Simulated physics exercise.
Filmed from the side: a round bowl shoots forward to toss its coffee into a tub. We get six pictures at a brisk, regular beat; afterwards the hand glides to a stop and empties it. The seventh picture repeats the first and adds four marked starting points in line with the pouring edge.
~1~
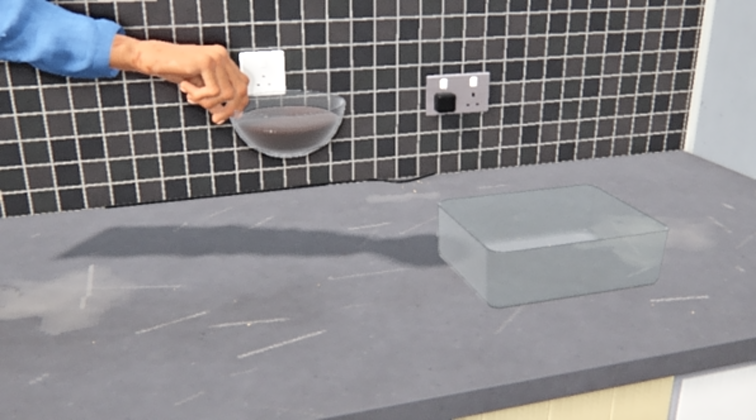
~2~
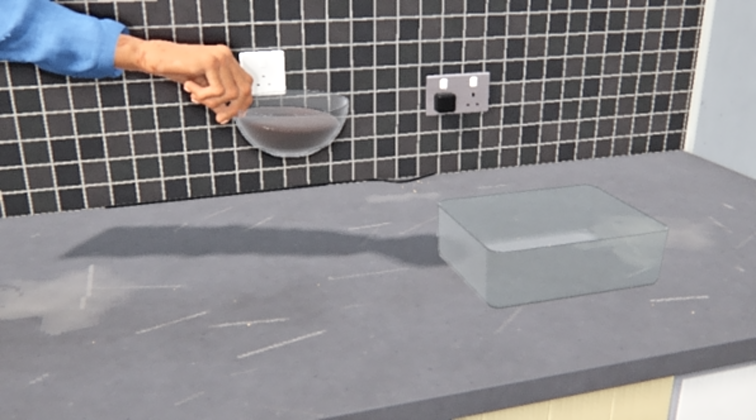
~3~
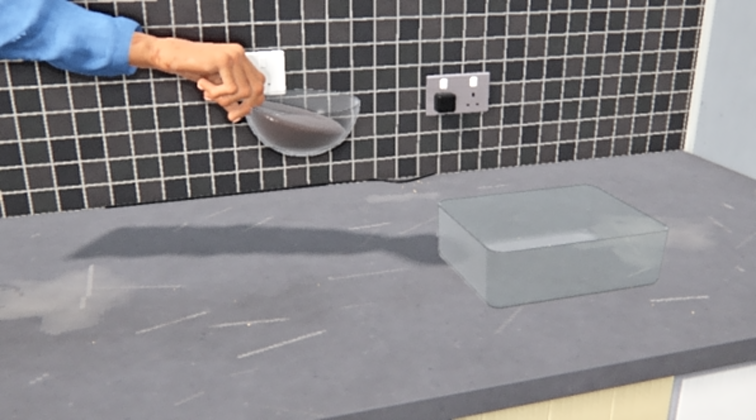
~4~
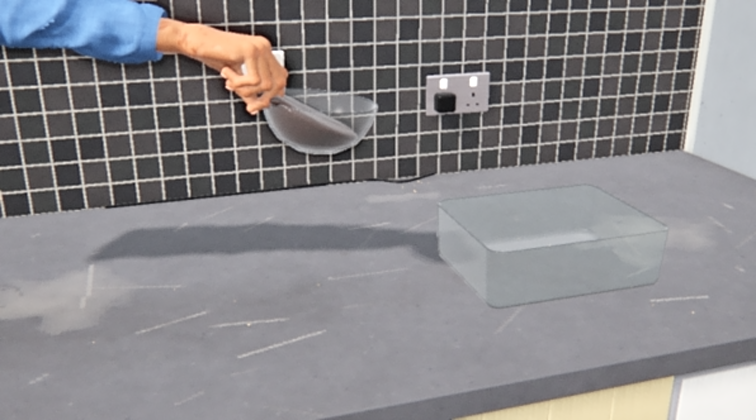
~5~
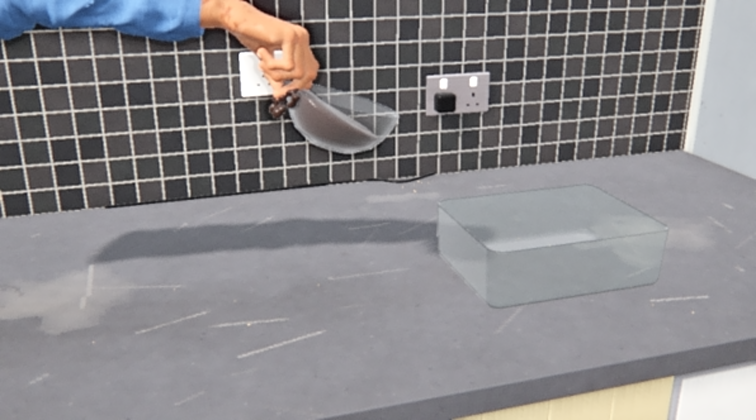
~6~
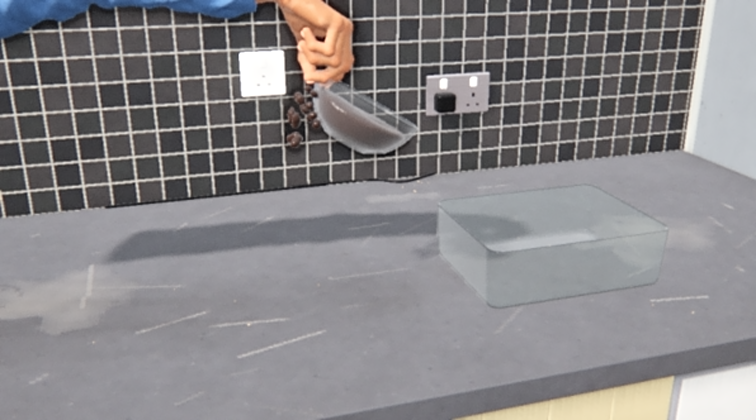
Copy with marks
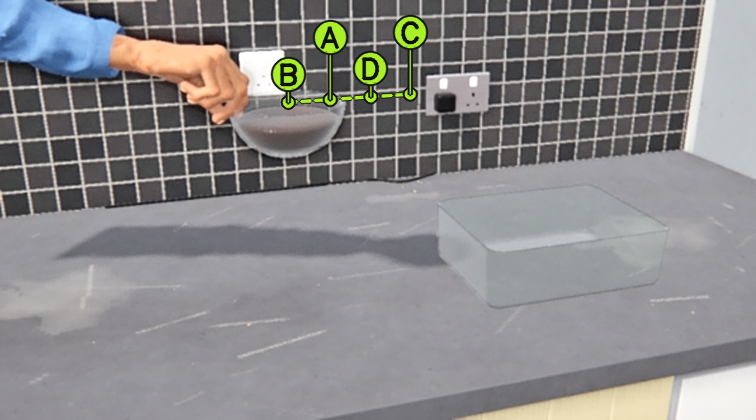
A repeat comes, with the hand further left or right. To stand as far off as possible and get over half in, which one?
That is place B.
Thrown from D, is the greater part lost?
No, not at all.
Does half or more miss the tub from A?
No, that is safe.
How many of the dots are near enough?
All of them.
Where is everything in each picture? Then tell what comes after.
Upright, lip at (341, 98); tub from (485, 307) to (656, 281); nothing has left yet.
Upright, lip at (344, 98); nothing has left yet.
Upright, lip at (355, 98); nothing has left yet.
Tipped about 6°, lip at (373, 102); coffee is over the rim, down to (259, 101).
Tipped about 17°, lip at (394, 111); coffee is over the rim, down to (275, 114).
Tipped about 31°, lip at (412, 124); coffee is over the rim, down to (292, 143).
On the marked copy, A at (330, 99); B at (288, 102); C at (410, 94); D at (370, 96).
With A, about 76 % lands in the tub, 9 % falls short and 16 % goes beside or beyond.
With B, about 64 % lands in the tub, 23 % falls short and 12 % goes beside or beyond.
With C, about 83 % lands in the tub, 11 % falls short and 6 % goes beside or beyond.
With D, about 73 % lands in the tub, 7 % falls short and 19 % goes beside or beyond.
